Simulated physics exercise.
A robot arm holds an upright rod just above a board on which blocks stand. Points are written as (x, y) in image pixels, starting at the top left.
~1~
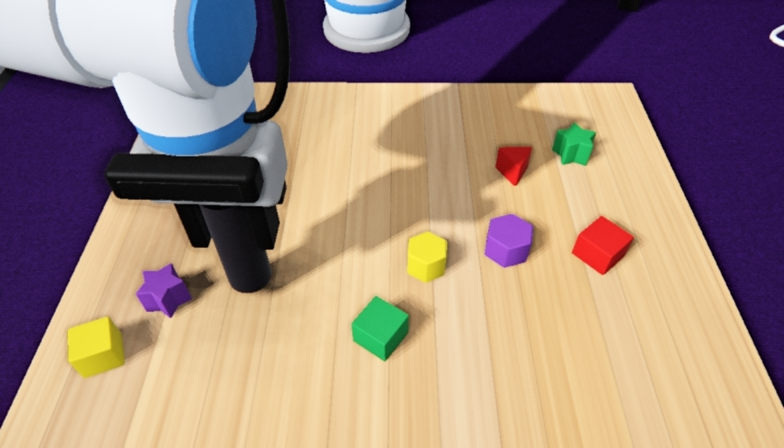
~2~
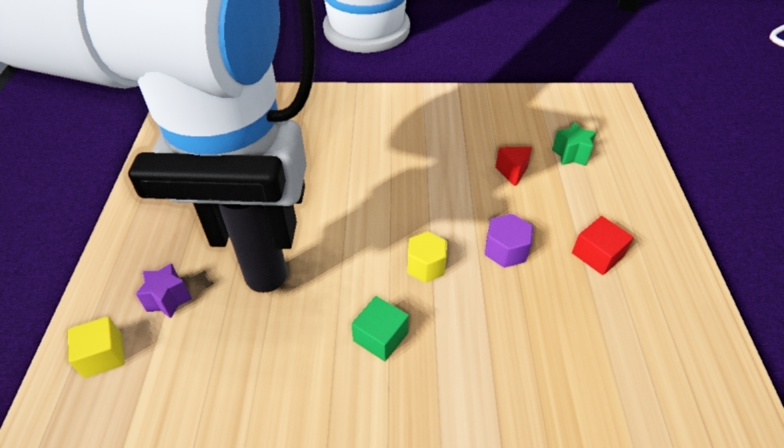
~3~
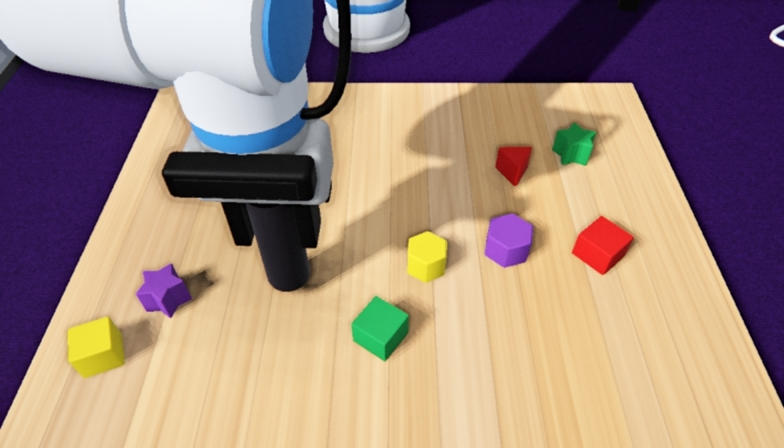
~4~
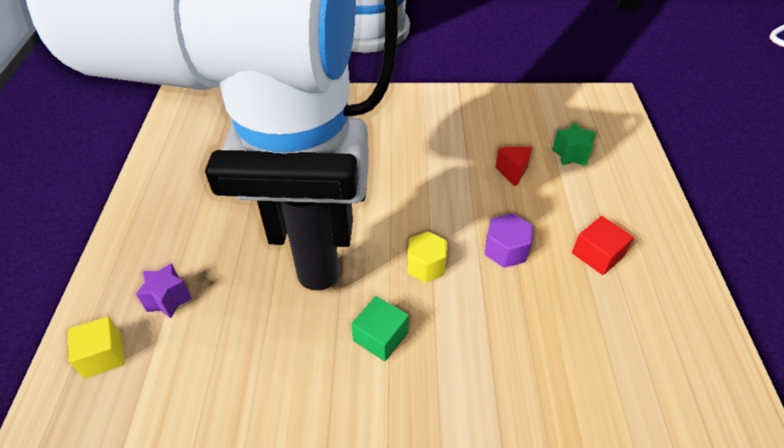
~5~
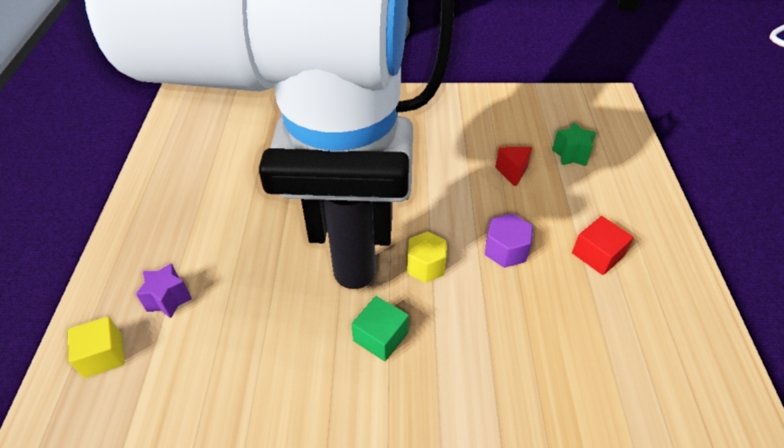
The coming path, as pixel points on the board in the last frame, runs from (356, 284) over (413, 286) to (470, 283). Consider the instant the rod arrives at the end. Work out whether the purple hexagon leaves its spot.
It is left in place.
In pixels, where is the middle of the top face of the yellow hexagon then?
About (466, 233).
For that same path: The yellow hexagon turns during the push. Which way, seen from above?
From above, the turn goes anticlockwise.
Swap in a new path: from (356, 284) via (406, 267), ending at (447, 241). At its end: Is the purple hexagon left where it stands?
No, I don't think so.
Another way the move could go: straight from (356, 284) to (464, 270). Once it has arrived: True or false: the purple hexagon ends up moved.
That is true.
What follows on the original path. One third of the way, rod (394, 275); nothing pushed yet.
Two thirds of the way, rod (434, 275); yellow hexagon (453, 237), turned 45° anticlockwise.
At the end, rod (472, 273); yellow hexagon (466, 233), turned 95° anticlockwise; purple hexagon in place.
